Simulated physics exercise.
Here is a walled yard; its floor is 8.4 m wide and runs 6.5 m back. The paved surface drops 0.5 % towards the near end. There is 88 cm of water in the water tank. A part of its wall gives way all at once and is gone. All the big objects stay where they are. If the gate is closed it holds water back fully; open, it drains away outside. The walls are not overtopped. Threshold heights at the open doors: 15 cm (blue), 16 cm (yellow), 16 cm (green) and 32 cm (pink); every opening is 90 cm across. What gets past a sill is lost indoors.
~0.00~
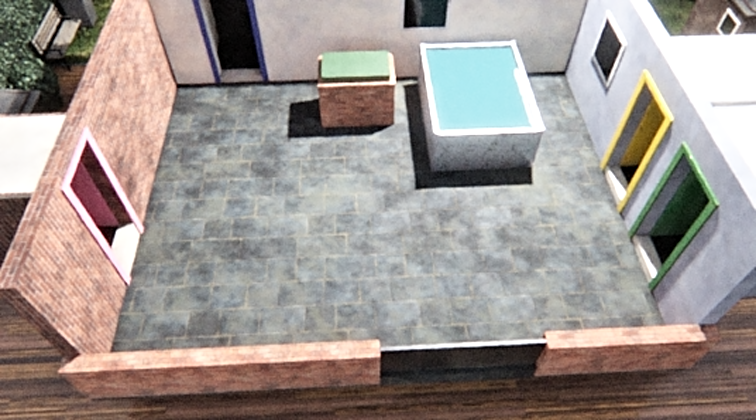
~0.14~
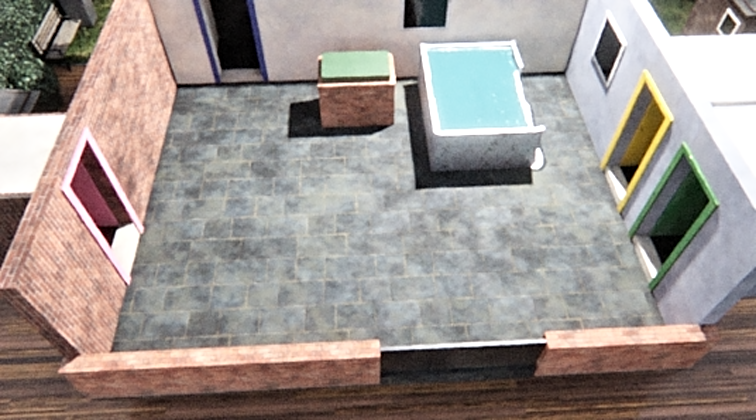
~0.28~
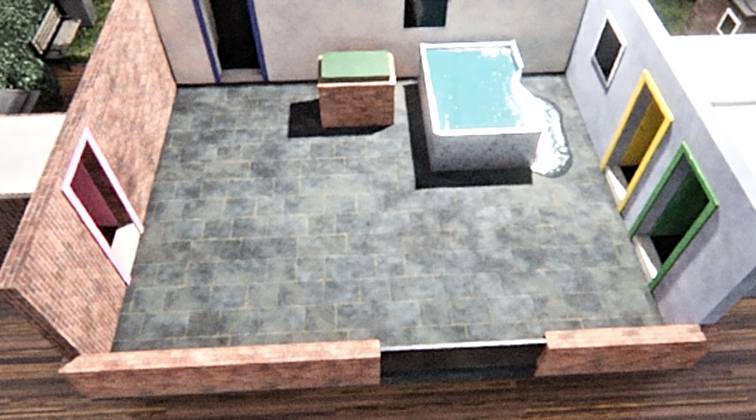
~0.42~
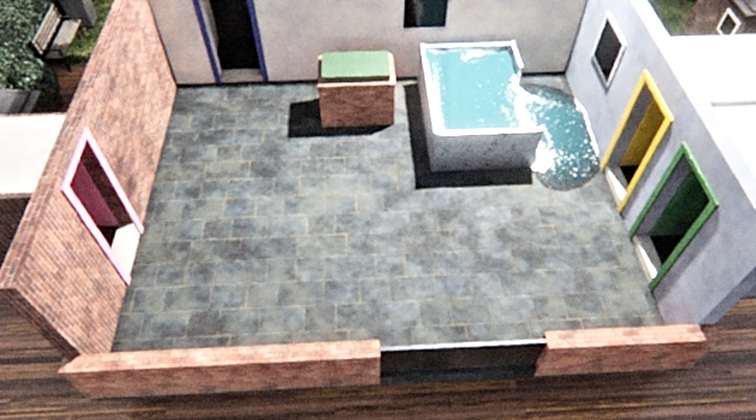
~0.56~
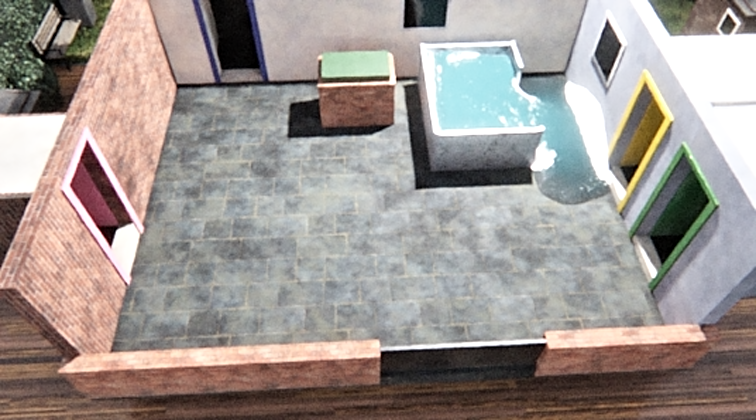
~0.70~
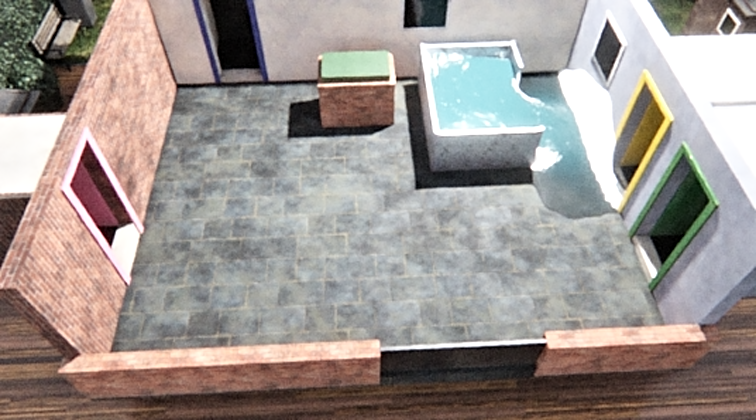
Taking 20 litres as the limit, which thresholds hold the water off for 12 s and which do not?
Door by door: At the blue door it keeps below the limit; at the yellow door it exceeds the limit; at the green door it keeps below the limit; at the pink door it keeps below the limit.
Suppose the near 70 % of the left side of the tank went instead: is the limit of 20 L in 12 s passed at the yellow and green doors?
Then: Yellow under, green below.
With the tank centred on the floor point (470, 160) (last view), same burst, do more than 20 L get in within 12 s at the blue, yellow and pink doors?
Against that limit: Blue not over, yellow above, pink under.
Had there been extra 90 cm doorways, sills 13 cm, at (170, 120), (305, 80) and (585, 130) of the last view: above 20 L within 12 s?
In that order: Below, under, past it.
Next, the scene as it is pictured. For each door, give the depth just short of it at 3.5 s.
In cm: Blue 6, yellow 22, green 11, pink 0.
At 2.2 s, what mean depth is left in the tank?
About 33 cm.
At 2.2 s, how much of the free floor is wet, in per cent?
About 25 per cent.
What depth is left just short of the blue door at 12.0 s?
Some 7.0 cm.
After 1.4 s water covers 15 % of the floor and is deepest (64 cm) near (584, 142); blue door not reached, yellow door 34 cm at the sill, 26 L in, green door 10 cm at the sill, 0 L in, pink door not reached.
After 2.2 s water covers 25 % of the floor and is deepest (50 cm) near (509, 73); blue door not reached, yellow door 28 cm at the sill, 92 L in, green door 14 cm at the sill, 0 L in, pink door not reached.
After 3.5 s water covers 40 % of the floor and is deepest (34 cm) near (512, 84); blue door 6 cm at the sill, 0 L in, yellow door 22 cm at the sill, 133 L in, green door 11 cm at the sill, 0 L in, pink door not reached.
After 7.0 s water covers 85 % of the floor and is deepest (20 cm) near (580, 129); blue door 3 cm at the sill, 0 L in, yellow door 13 cm at the sill, 146 L in, green door 11 cm at the sill, 1 L in, pink door 14 cm at the sill, 0 L in.
After 12.0 s water covers 95 % of the floor and is deepest (12 cm) near (105, 375); blue door 7 cm at the sill, 0 L in, yellow door 6 cm at the sill, 146 L in, green door 6 cm at the sill, 1 L in, pink door 10 cm at the sill, 0 L in.
